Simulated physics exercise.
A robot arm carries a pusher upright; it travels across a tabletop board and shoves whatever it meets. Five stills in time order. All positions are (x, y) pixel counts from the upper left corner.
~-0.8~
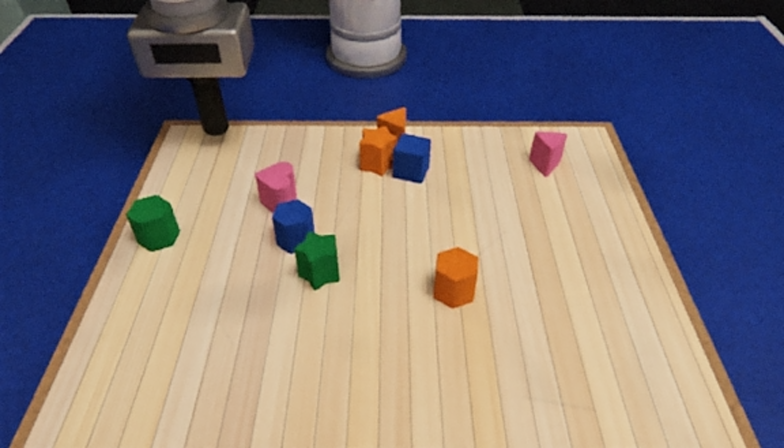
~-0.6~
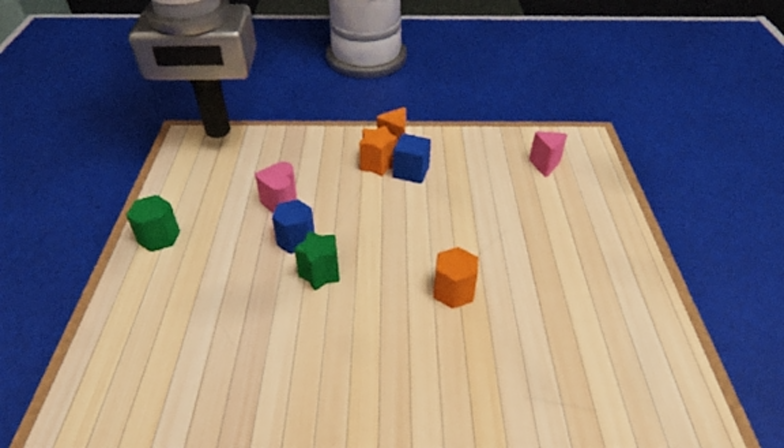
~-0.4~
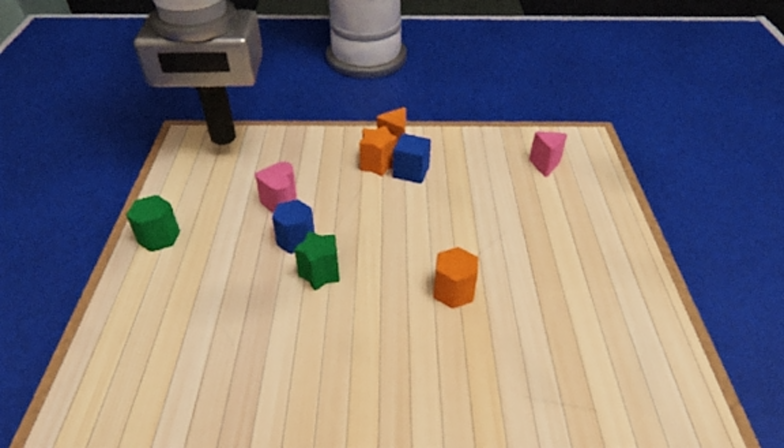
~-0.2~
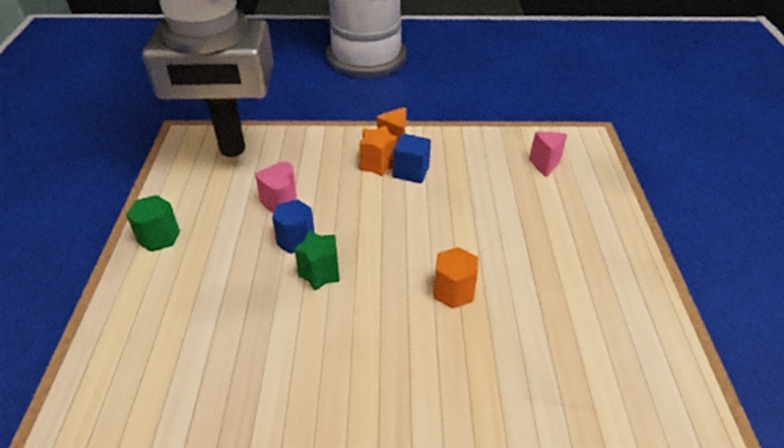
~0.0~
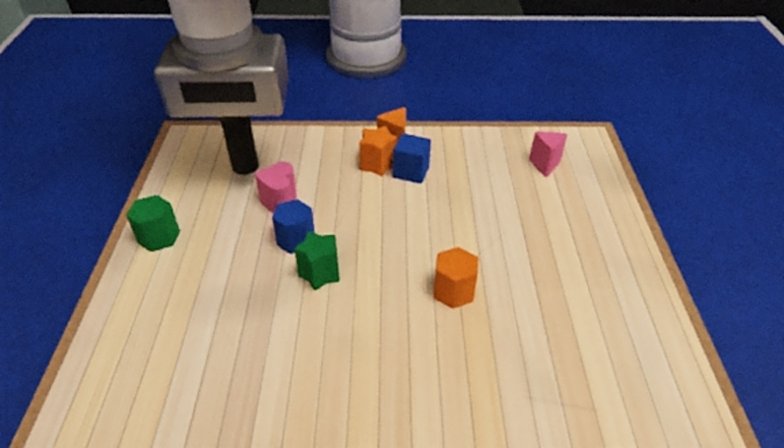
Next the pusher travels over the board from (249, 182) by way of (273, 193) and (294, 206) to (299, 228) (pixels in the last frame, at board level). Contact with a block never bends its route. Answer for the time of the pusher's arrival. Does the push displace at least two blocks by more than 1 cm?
That would be a yes.
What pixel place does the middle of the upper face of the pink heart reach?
In the picture, it is at (326, 204).
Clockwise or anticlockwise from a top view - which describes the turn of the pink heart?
That block twists counter-clockwise.
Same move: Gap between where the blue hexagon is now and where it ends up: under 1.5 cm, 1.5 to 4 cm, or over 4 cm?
It moves between 1.5 and 4 cm.
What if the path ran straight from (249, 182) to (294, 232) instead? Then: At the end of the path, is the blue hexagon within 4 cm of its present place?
Short answer: Yes.
On the path given first. One third of the way, pusher at (271, 179); pink heart at (285, 179).
Two thirds of the way, pusher at (292, 193); pink heart at (308, 193); blue hexagon at (297, 219), turned 40° clockwise.
At the end, pusher at (297, 214); pink heart at (326, 204), turned 25° anticlockwise; blue hexagon at (297, 223), turned 45° clockwise; green star-shaped block at (318, 247).
